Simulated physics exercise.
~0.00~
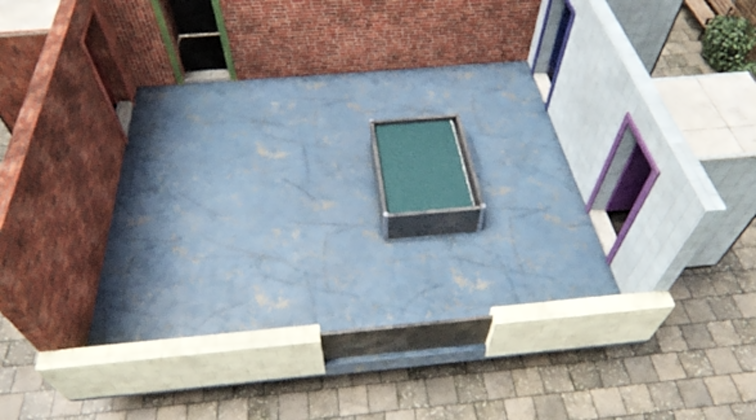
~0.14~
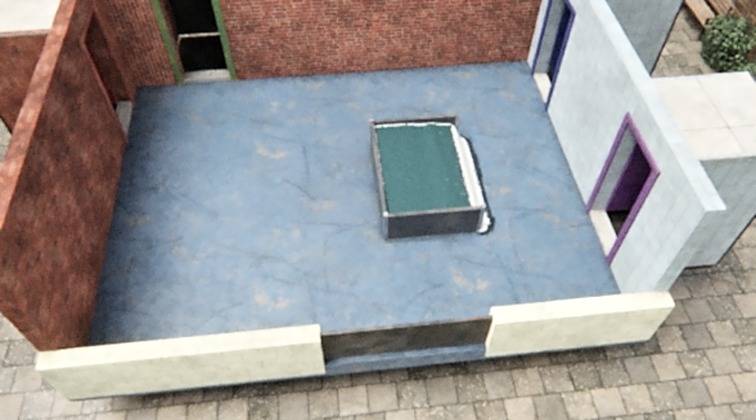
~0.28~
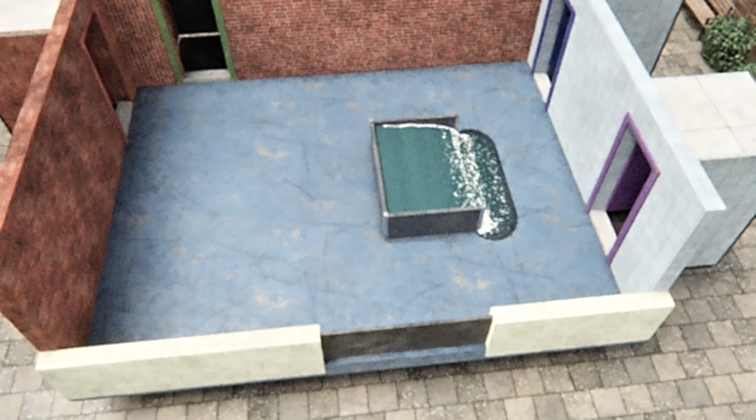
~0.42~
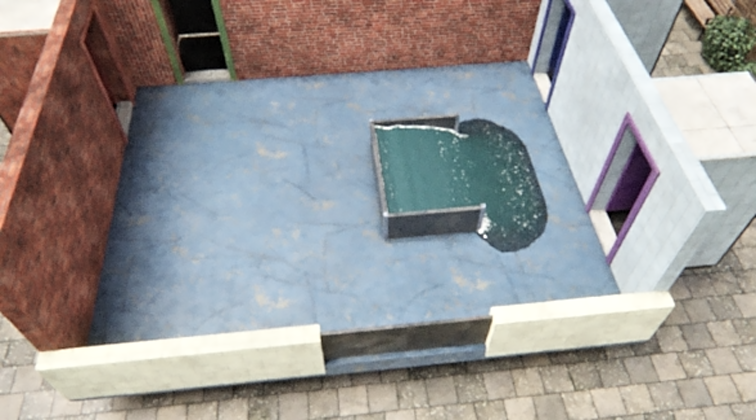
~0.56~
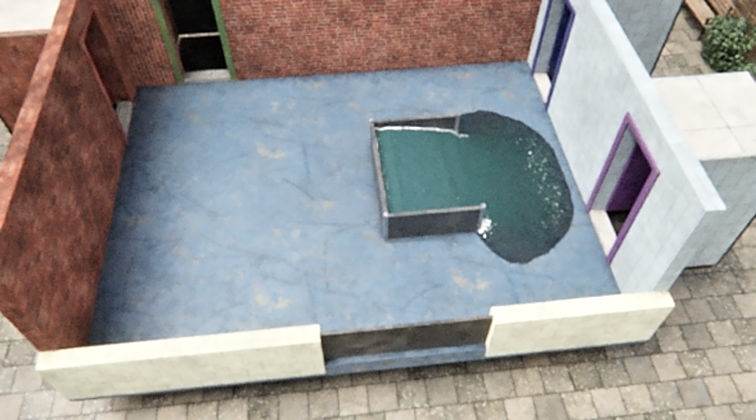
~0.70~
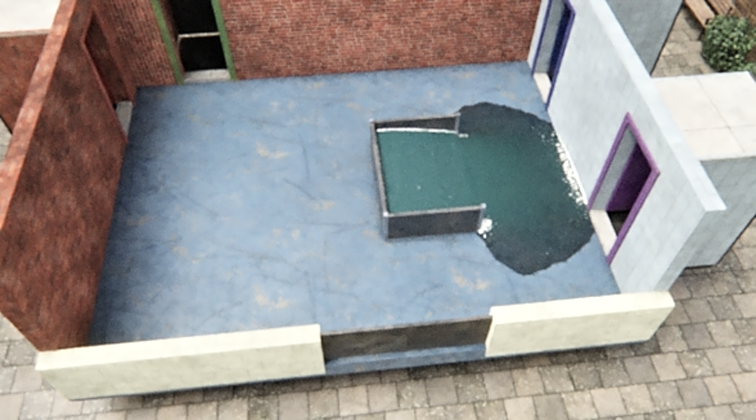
Green water pours from the tank's opened right side and spreads across the blue floor.
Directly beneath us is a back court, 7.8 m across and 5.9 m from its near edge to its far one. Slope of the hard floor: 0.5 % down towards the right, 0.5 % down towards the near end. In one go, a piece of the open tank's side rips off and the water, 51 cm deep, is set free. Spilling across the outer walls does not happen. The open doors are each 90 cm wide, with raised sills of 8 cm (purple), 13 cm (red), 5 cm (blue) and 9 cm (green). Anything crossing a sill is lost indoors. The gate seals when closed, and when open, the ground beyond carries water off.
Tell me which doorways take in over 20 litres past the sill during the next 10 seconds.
Within those 10 seconds, the purple door takes in over 20 litres; the red door takes in no more than that; the blue door takes in over 20 litres; the green door takes in no more than that.
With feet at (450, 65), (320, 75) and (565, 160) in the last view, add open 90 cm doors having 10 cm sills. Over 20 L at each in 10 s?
Result in order - not enough, not enough, more than that.
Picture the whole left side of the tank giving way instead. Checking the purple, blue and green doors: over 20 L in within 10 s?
Door by door - purple: Within bounds, blue: Within bounds, green: Within bounds.
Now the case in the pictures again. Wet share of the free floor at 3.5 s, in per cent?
About 35 per cent.
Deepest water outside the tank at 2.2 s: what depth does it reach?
Around 34 centimetres.
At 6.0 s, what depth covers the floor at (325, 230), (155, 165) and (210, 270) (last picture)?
Depth readings in turn - 1, 0, 2 cm.
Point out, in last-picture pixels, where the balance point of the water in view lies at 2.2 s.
Around (512, 179).
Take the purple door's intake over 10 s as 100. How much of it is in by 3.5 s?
95 per cent, roughly.
After 1.4 s water covers 20 % of the floor and is deepest (35 cm) near (563, 180); purple door 20 cm at the sill, 17 L in, red door not reached, blue door 7 cm at the sill, 0 L in, green door not reached.
After 2.2 s water covers 20 % of the floor and is deepest (34 cm) near (629, 319); purple door 18 cm at the sill, 61 L in, red door not reached, blue door 11 cm at the sill, 9 L in, green door not reached.
After 3.5 s water covers 35 % of the floor and is deepest (22 cm) near (629, 319); purple door 11 cm at the sill, 91 L in, red door not reached, blue door 10 cm at the sill, 23 L in, green door not reached.
After 6.0 s water covers 70 % of the floor and is deepest (10 cm) near (605, 321); purple door 8 cm at the sill, 98 L in, red door not reached, blue door 8 cm at the sill, 50 L in, green door 2 cm at the sill, 0 L in.
After 10.0 s water covers 95 % of the floor and is deepest (6 cm) near (111, 225); purple door 5 cm at the sill, 98 L in, red door 2 cm at the sill, 0 L in, blue door 3 cm at the sill, 56 L in, green door 1 cm at the sill, 0 L in.
